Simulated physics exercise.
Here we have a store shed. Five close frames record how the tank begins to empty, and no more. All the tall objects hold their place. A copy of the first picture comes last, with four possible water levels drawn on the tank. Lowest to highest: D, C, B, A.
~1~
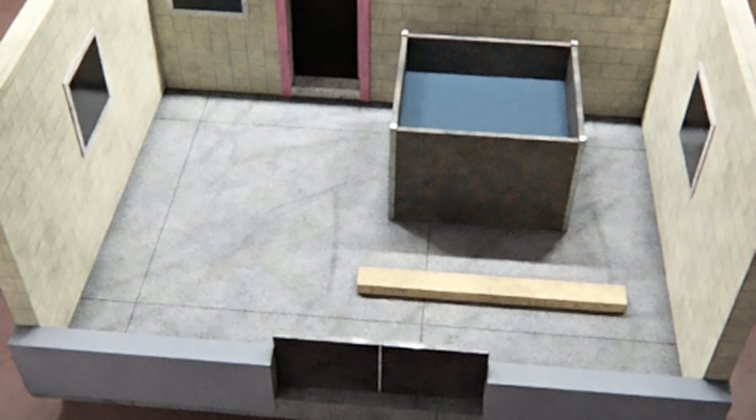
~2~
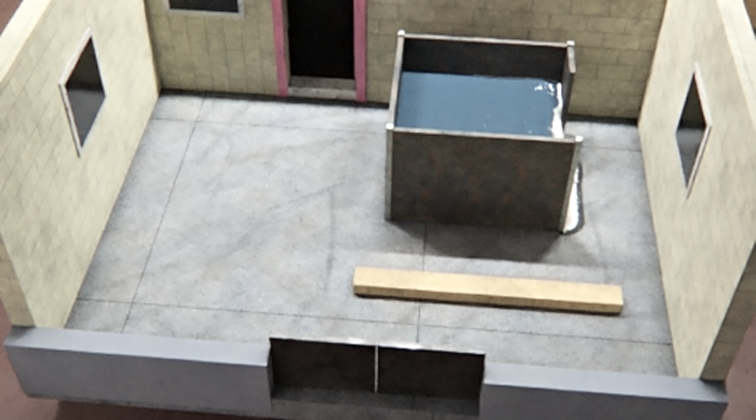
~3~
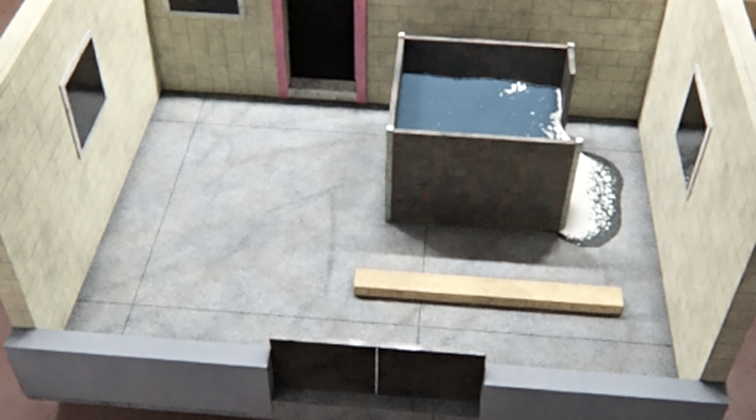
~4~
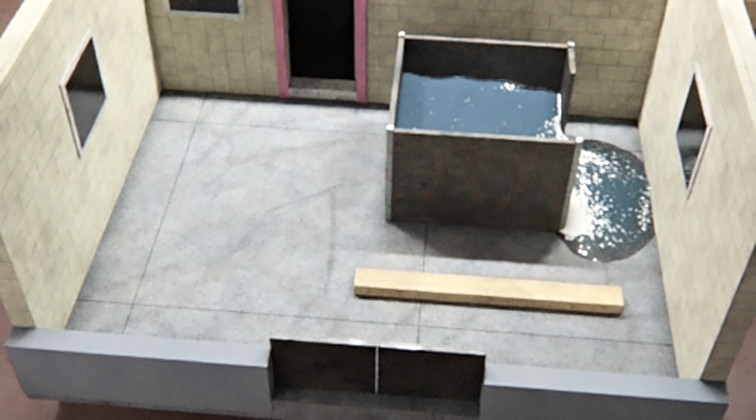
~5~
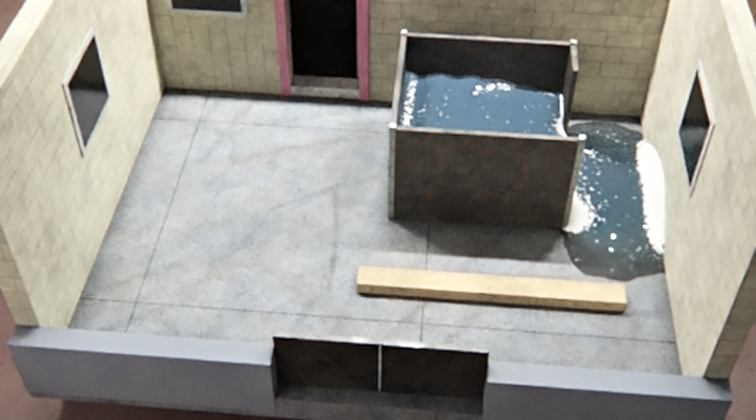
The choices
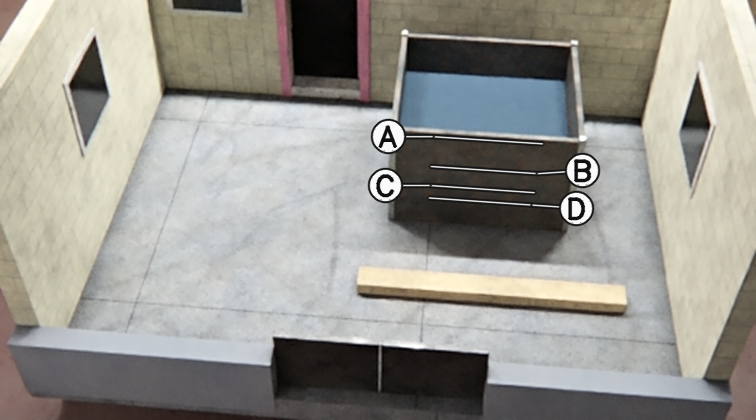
In a store shed with pale block walls and a pink doorway, a dark tank of blue water stands behind a long wooden beam. Water pours from the tank's right side, foaming onto the grey floor. The puddle widens to the right-hand wall and spreads forward along it, while the beam stays still.
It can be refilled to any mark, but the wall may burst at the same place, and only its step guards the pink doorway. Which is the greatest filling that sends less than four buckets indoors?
I would pick mark B.
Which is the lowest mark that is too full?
It is A.
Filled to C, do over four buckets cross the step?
No, that is safe.
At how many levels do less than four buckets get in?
Three of the four.
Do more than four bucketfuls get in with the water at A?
Yes, that goes wrong.
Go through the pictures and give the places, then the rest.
In the first frame, water in the tank at rest, its middle at (485, 117); foot of the pink doorway at (326, 98); shut gate at (381, 350).
In the second frame, front seen at (565, 193), 1 % of the ground wet.
In the third frame, front seen at (605, 163), 4 % of the ground wet.
In the fourth frame, front seen at (646, 171), 7 % of the ground wet.
In the fifth frame, front seen at (664, 264), 10 % of the ground wet.
On the marked copy, A at (487, 140); B at (484, 170); C at (481, 189); D at (480, 201); from the bottom up D, C, B, A.
If A is chosen, about 9 bucketfuls get in.
If B is chosen, a bucket or two gets in.
If C is chosen, nothing gets over.
If D is chosen, nothing gets over.
